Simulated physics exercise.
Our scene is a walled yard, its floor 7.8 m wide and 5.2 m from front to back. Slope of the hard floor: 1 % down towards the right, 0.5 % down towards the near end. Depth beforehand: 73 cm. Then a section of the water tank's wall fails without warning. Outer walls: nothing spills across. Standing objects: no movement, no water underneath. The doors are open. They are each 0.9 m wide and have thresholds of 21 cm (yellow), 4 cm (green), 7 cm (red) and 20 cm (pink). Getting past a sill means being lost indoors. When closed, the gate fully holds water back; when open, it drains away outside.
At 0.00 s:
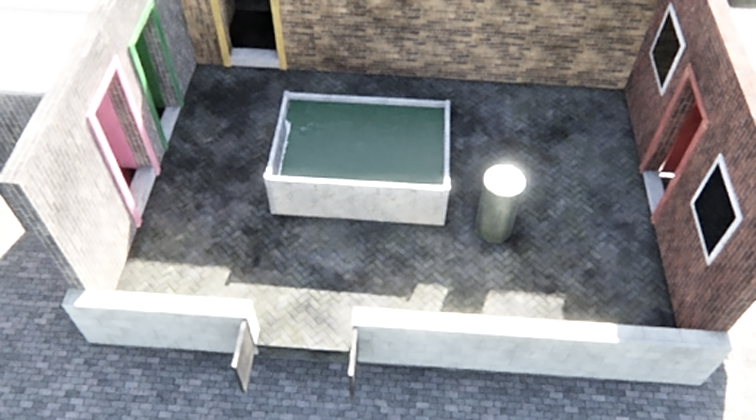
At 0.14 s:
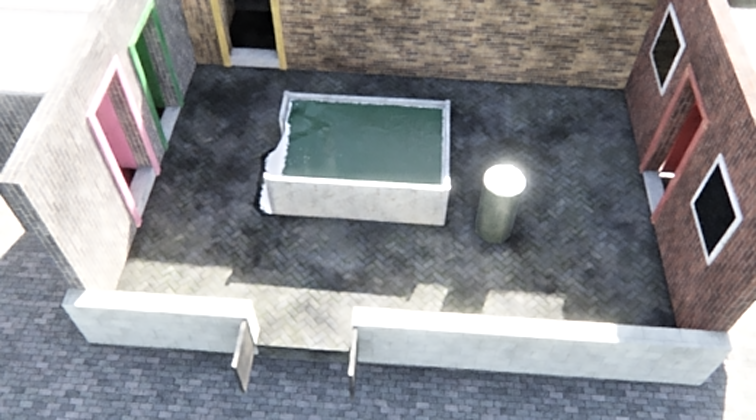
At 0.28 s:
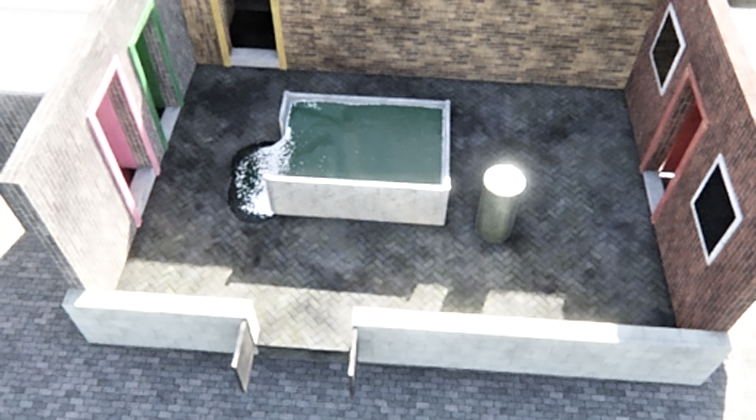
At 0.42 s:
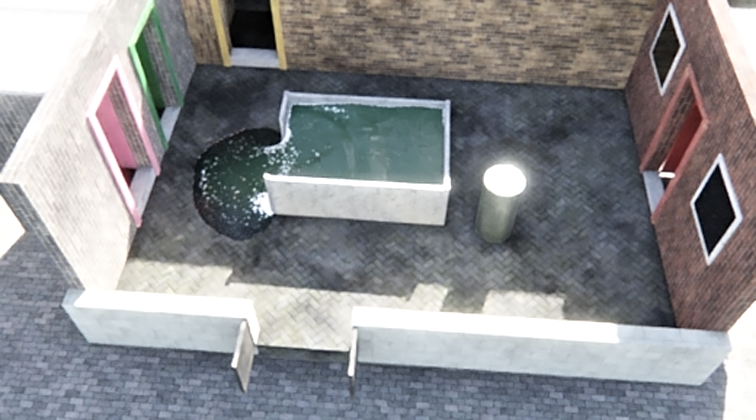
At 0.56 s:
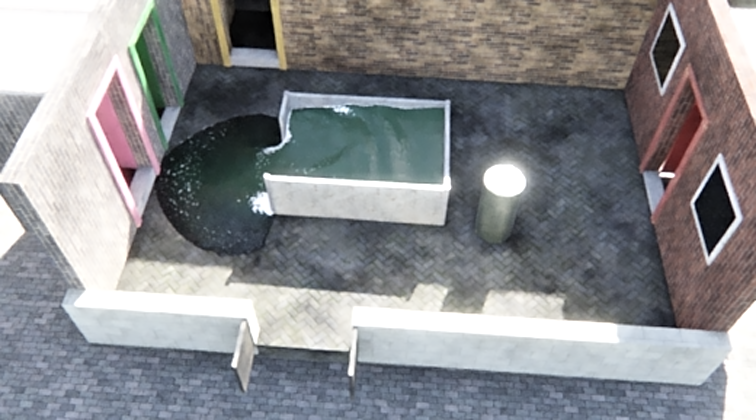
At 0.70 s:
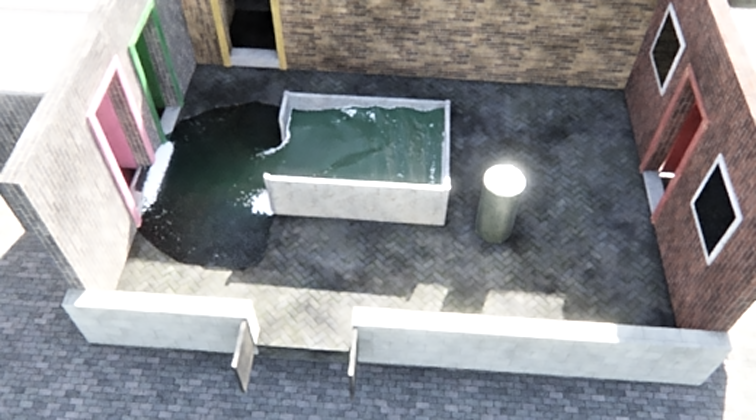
A water tank opens at its left end and dark water spreads across the yard.
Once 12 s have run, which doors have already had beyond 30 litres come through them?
After 12 s: The yellow door has not yet; the green door already has; the red door has not yet; the pink door already has.
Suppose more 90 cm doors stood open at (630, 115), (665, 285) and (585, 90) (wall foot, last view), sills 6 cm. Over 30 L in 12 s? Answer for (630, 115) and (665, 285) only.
Order as listed: Surpassed and surpassed.
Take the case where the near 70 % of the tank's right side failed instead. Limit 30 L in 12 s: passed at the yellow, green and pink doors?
Yellow falls short; green falls short; pink falls short.
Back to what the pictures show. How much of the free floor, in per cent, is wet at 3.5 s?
I'd say around 45 % is wet.
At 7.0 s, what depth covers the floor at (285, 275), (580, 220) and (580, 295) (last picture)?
5, 1 and 4 cm, respectively.
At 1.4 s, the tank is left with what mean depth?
Depth, averaged: Around 50 centimetres.
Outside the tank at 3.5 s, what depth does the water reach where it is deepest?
Max depth: About 31 centimetres.
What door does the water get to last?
That would be the red door.
After 1.4 s water covers 20 % of the floor and is deepest (40 cm) near (154, 184); yellow door not reached, green door 20 cm at the sill, 40 L in, red door not reached, pink door 38 cm at the sill, 48 L in.
After 2.2 s water covers 25 % of the floor and is deepest (43 cm) near (111, 305); yellow door 5 cm at the sill, 0 L in, green door 21 cm at the sill, 128 L in, red door not reached, pink door 37 cm at the sill, 125 L in.
After 3.5 s water covers 45 % of the floor and is deepest (31 cm) near (111, 305); yellow door 12 cm at the sill, 0 L in, green door 15 cm at the sill, 235 L in, red door not reached, pink door 23 cm at the sill, 187 L in.
After 7.0 s water covers 90 % of the floor and is deepest (16 cm) near (671, 358); yellow door 9 cm at the sill, 0 L in, green door 8 cm at the sill, 327 L in, red door 4 cm at the sill, 0 L in, pink door 11 cm at the sill, 192 L in.
After 12.0 s water covers 100 % of the floor and is deepest (12 cm) near (627, 148); yellow door 5 cm at the sill, 0 L in, green door 4 cm at the sill, 347 L in, red door 10 cm at the sill, 10 L in, pink door 5 cm at the sill, 192 L in.
